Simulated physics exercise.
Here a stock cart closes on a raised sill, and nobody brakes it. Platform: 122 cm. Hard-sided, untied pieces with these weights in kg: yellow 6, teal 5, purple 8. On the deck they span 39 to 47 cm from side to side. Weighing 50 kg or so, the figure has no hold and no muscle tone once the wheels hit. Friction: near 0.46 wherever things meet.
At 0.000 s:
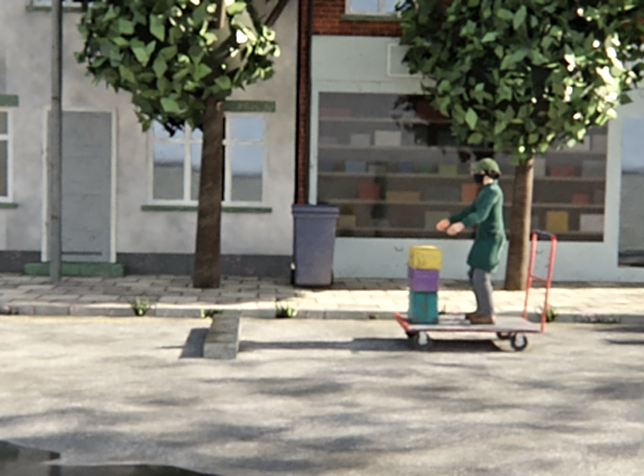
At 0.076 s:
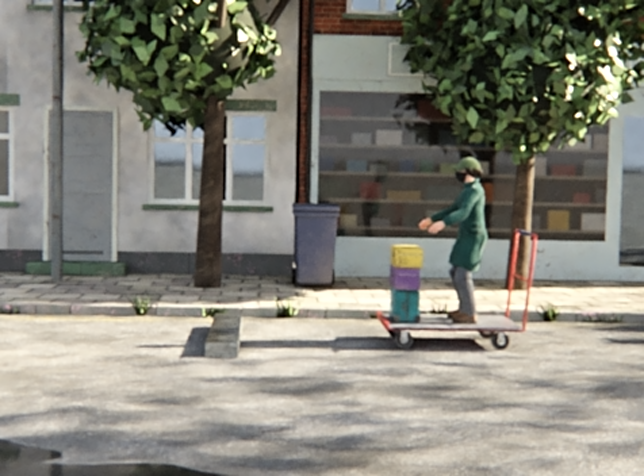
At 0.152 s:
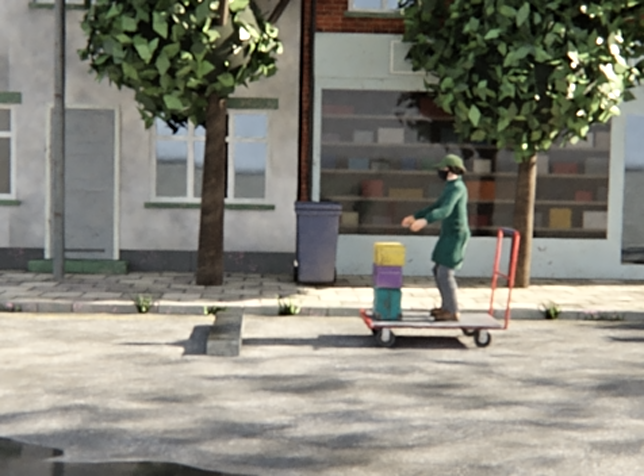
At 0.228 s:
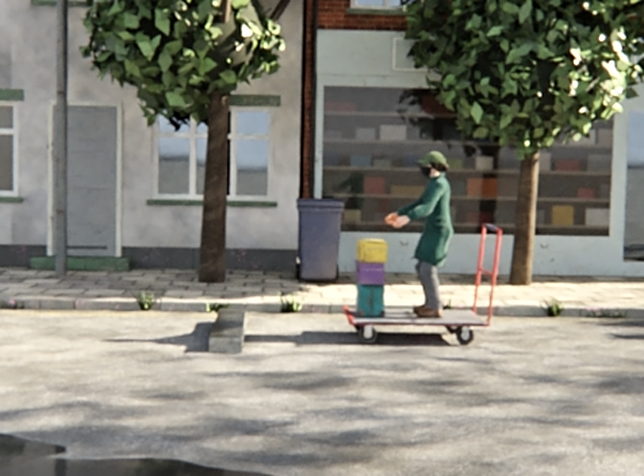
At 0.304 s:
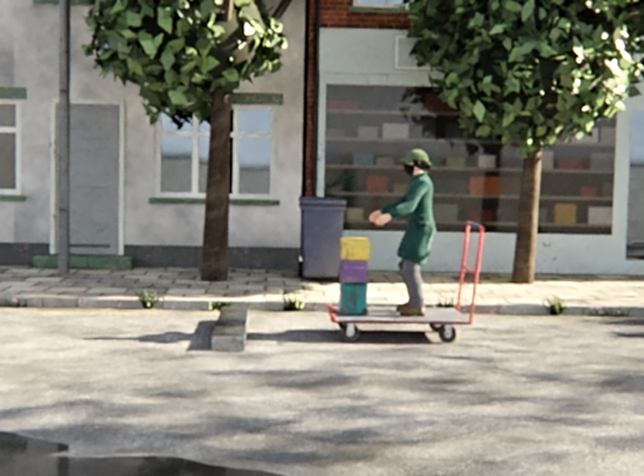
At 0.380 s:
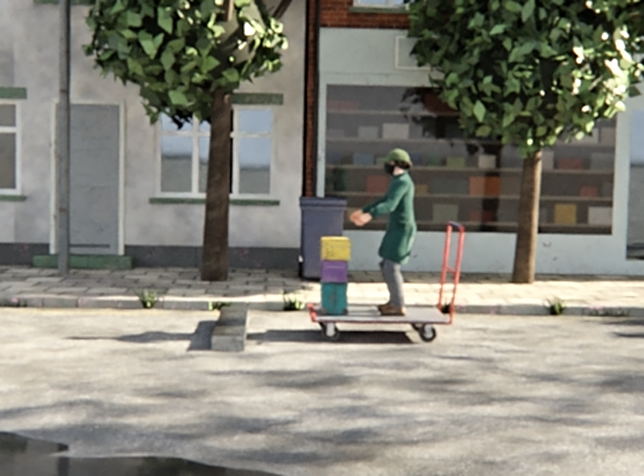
Flatbed cart with a red handle rolling left along a sunlit street, carrying a standing green-coated figure and three stacked coloured boxes.
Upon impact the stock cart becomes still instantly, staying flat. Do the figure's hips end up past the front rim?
My guess is it ends up past the edge.
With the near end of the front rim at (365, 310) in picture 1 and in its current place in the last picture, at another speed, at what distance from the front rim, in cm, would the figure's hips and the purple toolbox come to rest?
In that case hips 40 behind, purple 50 past.
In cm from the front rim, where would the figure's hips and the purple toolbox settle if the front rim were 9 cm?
In that case the hips stop 20 cm beyond the rim and the purple item 100 cm beyond it.
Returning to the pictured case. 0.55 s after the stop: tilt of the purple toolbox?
Roughly 90° off the vertical.
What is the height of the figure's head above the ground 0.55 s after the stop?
At that moment it's around 60 cm off the ground.
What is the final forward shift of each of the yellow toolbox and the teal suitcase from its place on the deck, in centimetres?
Yellow 155 cm forward, teal 75 cm forward.
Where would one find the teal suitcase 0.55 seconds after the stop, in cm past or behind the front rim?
It's some 40 cm out past the front rim.
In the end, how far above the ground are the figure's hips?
About 40 cm up.
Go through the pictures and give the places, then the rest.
In the first picture, hips (490, 238), yellow toolbox (425, 258), rim corner (406, 327); 0 cm covered, 160 to go.
In the second picture, hips (472, 237), yellow toolbox (407, 257), rim corner (388, 326); 18 cm covered, 141 to go.
In the third picture, hips (454, 235), yellow toolbox (389, 254), rim corner (369, 324); 37 cm covered, 123 to go.
In the fourth picture, hips (437, 231), yellow toolbox (372, 251), rim corner (351, 321); 55 cm covered, 105 to go.
In the fifth picture, hips (420, 229), yellow toolbox (355, 249), rim corner (334, 319); 73 cm covered, 86 to go.
In the sixth picture, hips (401, 229), yellow toolbox (335, 249), rim corner (313, 319); 92 cm covered, 68 to go. Speed about 2.4 m/s.
The wheels strike at 0.66 s.
After 0.91 s the figure's hips are 30 cm behind the rim, near (271, 248) in the last picture's view.
After 1.21 s the figure's hips are 12 cm past the rim, near (225, 287) in the last picture's view.
After 1.66 s the figure's hips are 39 cm past the rim, near (196, 291) in the last picture's view.
At rest, 3.7 s, past the rim, yellow toolbox, teal suitcase, purple toolbox and the figure's hips; nothing is left behind it.
